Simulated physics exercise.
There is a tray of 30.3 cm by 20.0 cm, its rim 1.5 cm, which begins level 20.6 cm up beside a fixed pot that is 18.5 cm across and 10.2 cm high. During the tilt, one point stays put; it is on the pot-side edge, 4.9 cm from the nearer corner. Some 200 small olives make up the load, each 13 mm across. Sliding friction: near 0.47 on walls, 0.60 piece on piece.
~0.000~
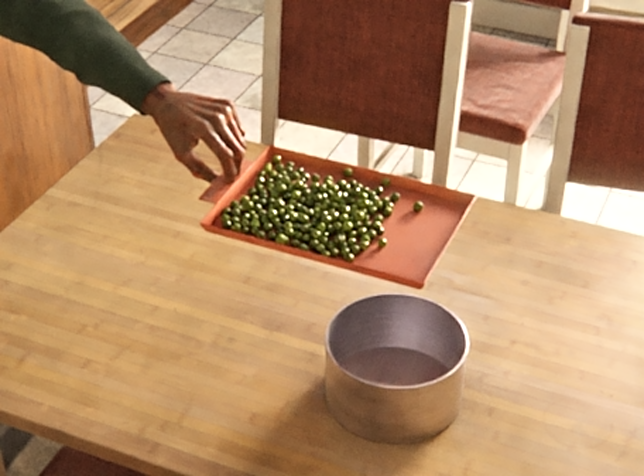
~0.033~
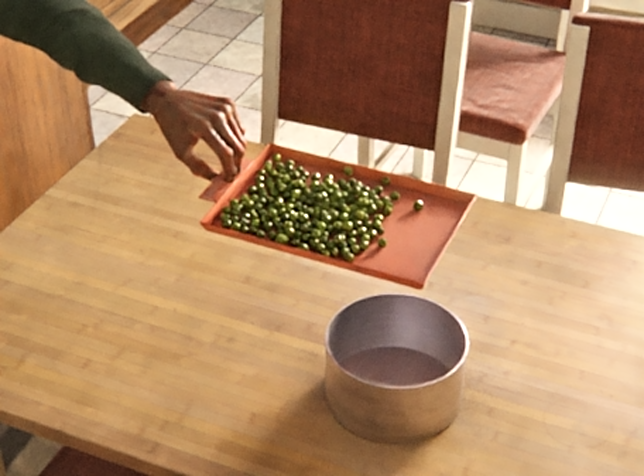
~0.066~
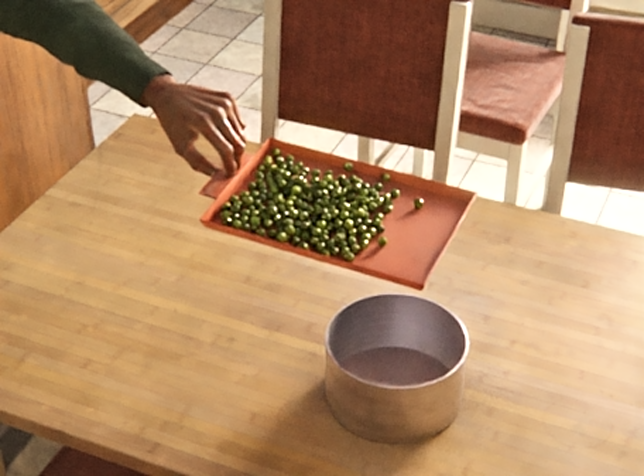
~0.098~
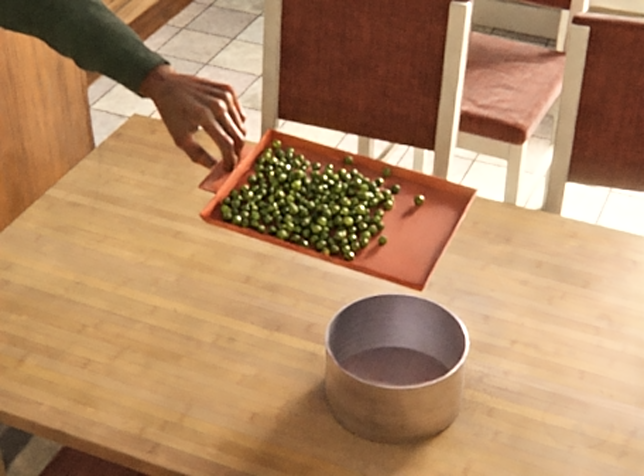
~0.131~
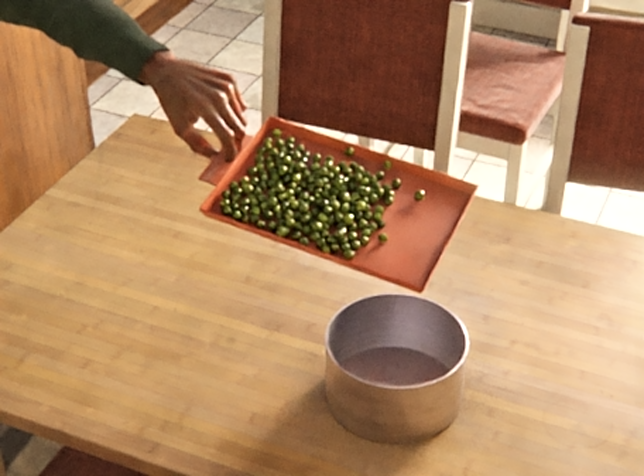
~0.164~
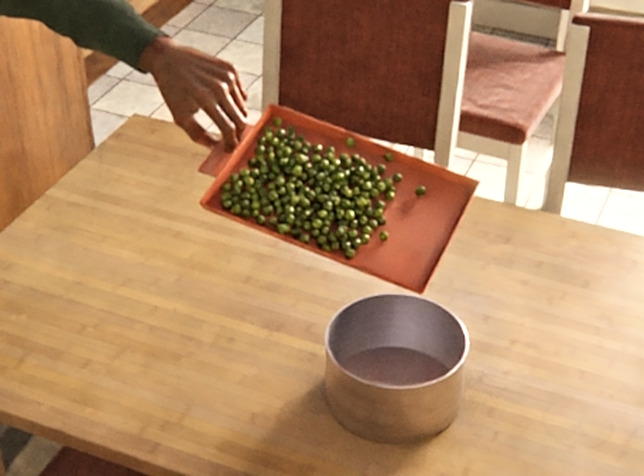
A hand in a dark green sleeve held an orange tray of small green olives above a wooden table near a round metal pot, then gradually raised the tray's back edge, tilting it slightly.
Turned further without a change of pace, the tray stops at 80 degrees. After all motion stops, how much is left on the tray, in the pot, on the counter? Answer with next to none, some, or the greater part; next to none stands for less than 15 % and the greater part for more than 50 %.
Tray: Next to none; pot: The greater part; counter: Some.
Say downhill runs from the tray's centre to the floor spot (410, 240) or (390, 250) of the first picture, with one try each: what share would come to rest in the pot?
That would be close to 10 per cent, then close to 25 per cent.
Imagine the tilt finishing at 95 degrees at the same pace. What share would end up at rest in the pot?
In that case it comes to about 65 in a hundred.
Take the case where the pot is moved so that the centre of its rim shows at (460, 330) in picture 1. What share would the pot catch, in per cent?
I'd expect near 35 per cent.
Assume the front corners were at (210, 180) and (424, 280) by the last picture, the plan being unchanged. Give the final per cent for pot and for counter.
That works out as pot 5 and counter 95.
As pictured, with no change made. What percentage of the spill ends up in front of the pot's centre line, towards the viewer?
Some 90 per cent.
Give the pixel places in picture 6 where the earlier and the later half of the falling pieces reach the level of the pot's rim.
Roughly (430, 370) to begin with, later roughly (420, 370).
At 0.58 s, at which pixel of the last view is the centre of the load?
At that time the load is centred around (368, 242).
After 0.42 s, tilt 48 degrees; the tray holds 100 %, the pot 0 %.
After 0.58 s, tilt 69 degrees; the tray holds 95 %, the pot 0 %.
After 0.87 s, tilt 80 degrees; the tray holds 5 %, the pot 50 %.
By 1.7 s all is still; tray 0 %, pot 65 %, counter 35 %.
